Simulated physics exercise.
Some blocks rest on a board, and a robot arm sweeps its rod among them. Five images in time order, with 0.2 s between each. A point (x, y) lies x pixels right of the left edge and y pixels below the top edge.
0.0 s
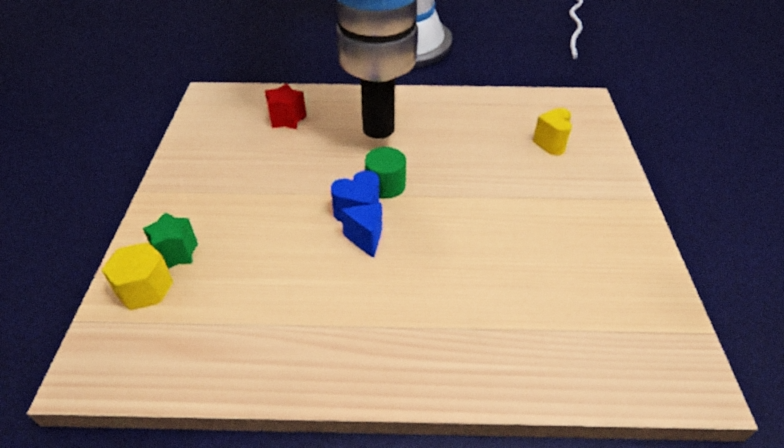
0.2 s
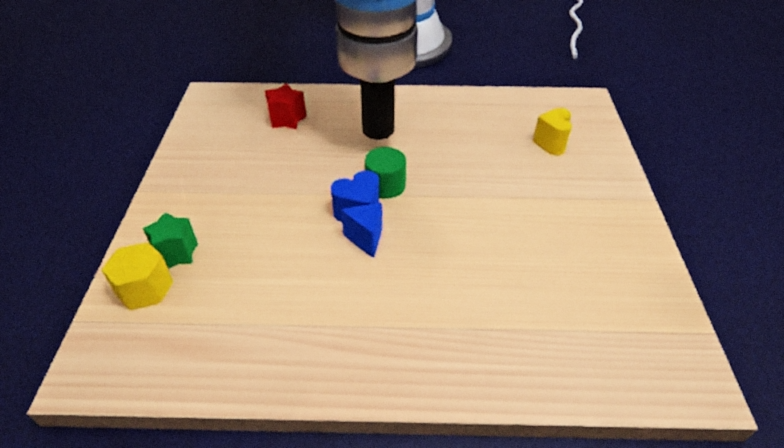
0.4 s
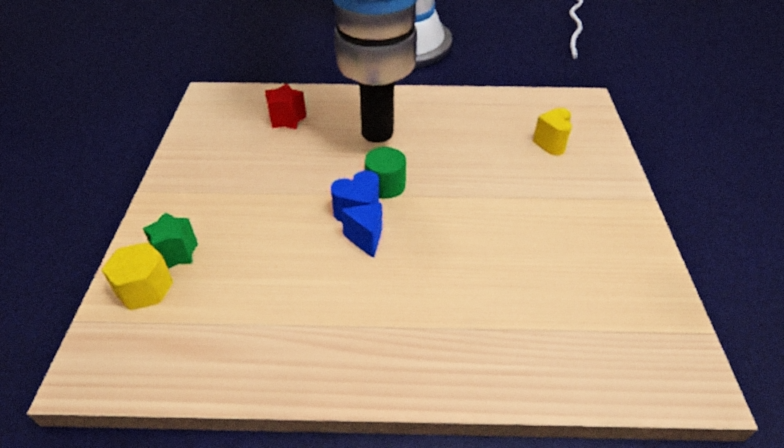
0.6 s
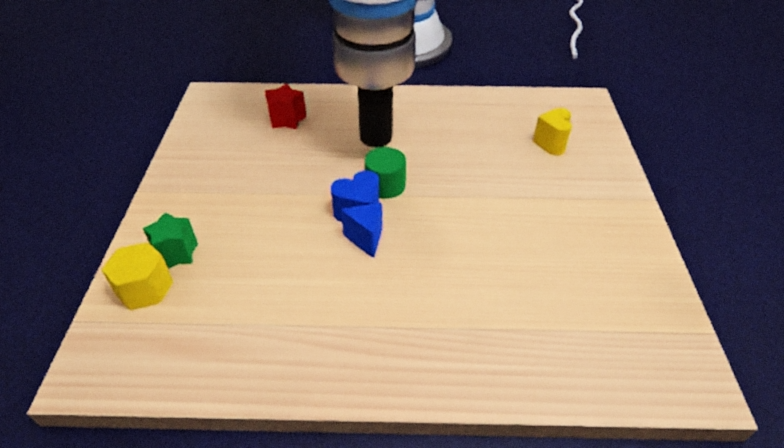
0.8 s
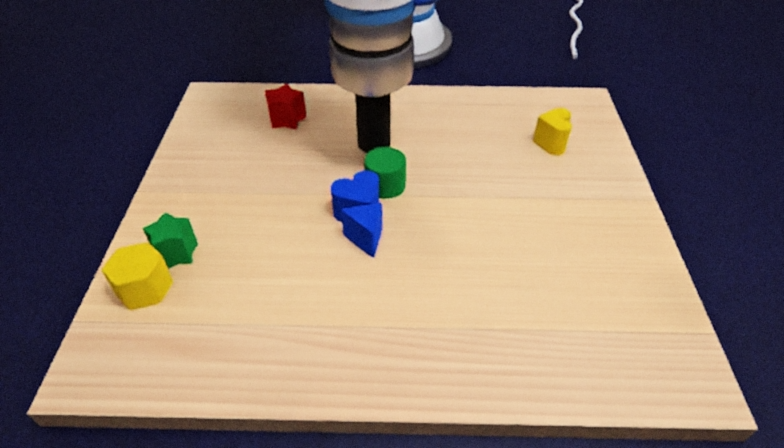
Robot arm's black rod inching toward the viewer behind a green disc and blue blocks, all blocks staying still on the board.
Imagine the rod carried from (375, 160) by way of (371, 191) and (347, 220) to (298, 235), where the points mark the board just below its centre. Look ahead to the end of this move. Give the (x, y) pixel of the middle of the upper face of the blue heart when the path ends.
The middle of its upper face will lie at (316, 230).
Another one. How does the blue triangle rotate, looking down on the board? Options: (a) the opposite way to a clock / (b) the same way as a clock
Answer: A.
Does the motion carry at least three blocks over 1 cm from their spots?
Final answer: Yes.
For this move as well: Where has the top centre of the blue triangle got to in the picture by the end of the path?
About (360, 237).
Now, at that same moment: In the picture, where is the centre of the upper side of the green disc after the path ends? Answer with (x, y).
It sits at (403, 191).
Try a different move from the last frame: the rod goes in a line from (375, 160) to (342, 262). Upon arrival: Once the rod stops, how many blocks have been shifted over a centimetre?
I'm going with three or more.
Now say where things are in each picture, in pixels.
The first frame shows rod's lower end at (379, 129); blue heart at (357, 186); blue triangle at (365, 214); green disc at (385, 159).
The second frame shows rod at (378, 130); blocks still.
The third frame shows rod at (378, 133); blocks still.
The fourth frame shows rod at (376, 138); blocks still.
The fifth frame shows rod at (374, 144); blue heart at (357, 186); blue triangle at (365, 214); green disc at (385, 159).
The first path, step by step. One third of the way, rod at (371, 175); blue heart at (357, 197), turned 60° clockwise; blue triangle at (362, 221); green disc at (400, 184).
Two thirds of the way, rod at (346, 204); blue heart at (335, 219), turned 40° clockwise; blue triangle at (361, 236), turned 25° anticlockwise; green disc at (403, 191).
At the end, rod at (295, 219); blue heart at (316, 230); blue triangle at (360, 237), turned 35° anticlockwise; green disc at (403, 191).
